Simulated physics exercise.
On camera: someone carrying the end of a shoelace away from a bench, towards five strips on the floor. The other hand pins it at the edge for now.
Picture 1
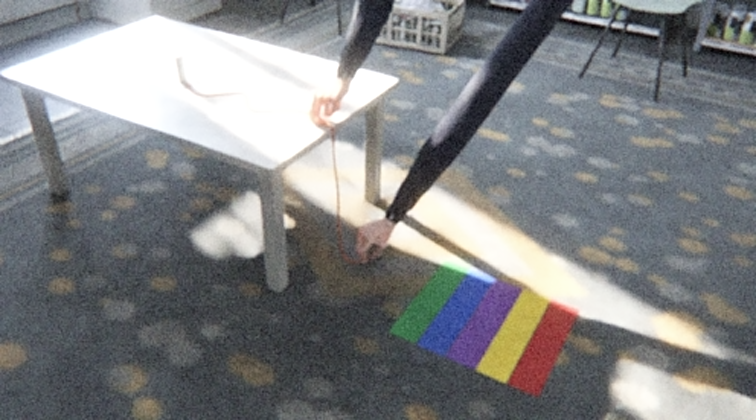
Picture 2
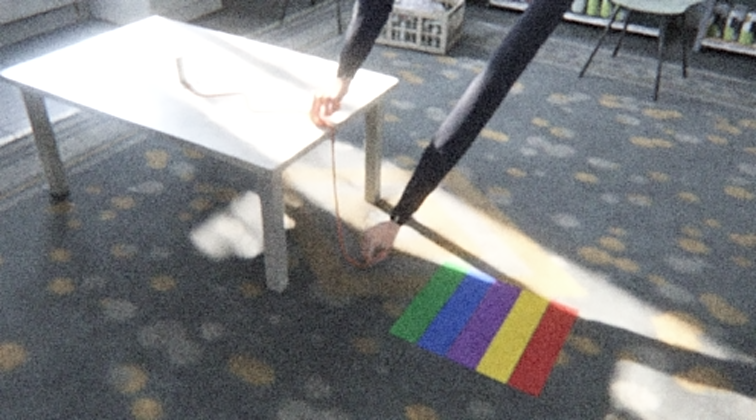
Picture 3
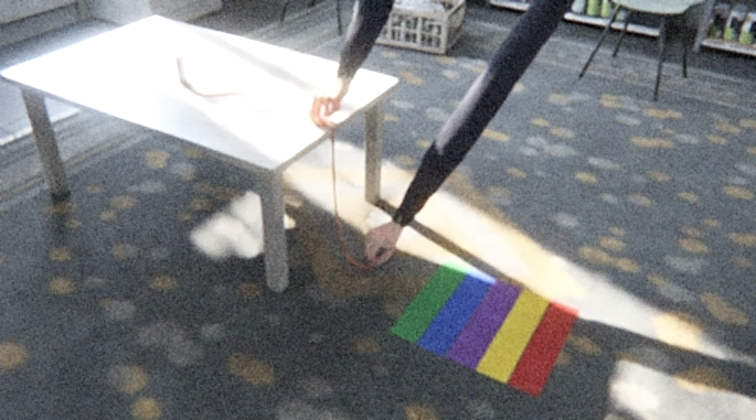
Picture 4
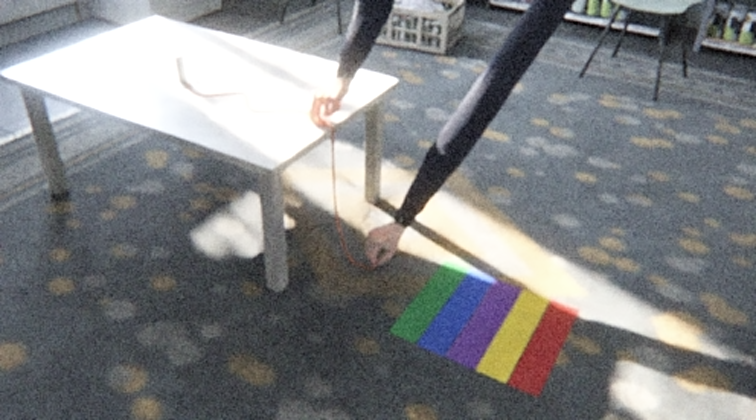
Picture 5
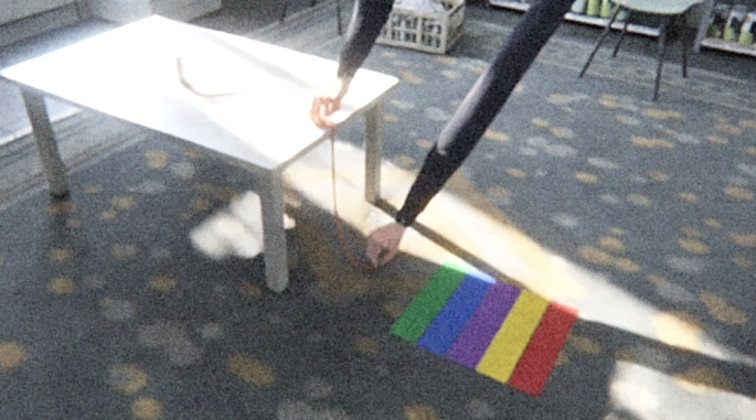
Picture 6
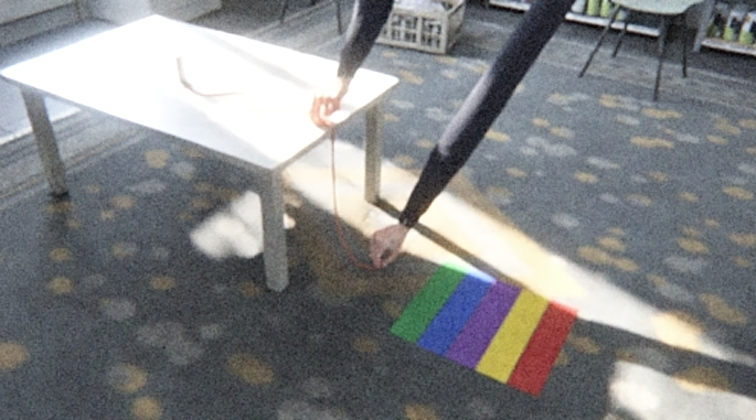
A person pins a shoelace at a white table's edge and slowly draws its end rightward.
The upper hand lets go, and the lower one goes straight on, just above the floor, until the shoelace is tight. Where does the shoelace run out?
The purple one.
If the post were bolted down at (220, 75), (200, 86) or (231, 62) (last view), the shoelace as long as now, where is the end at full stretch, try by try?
The places are (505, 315), (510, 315) and (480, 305).
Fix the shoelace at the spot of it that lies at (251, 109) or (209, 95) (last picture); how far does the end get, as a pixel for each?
Try by try, around (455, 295) and (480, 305).
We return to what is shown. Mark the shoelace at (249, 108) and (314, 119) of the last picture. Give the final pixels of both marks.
Near (275, 110) and (338, 137).
A little later, end near (442, 289); over green.
Next, end near (470, 300); over blue.
When it is tight, end near (488, 307); over purple. It halts on the purple strip.
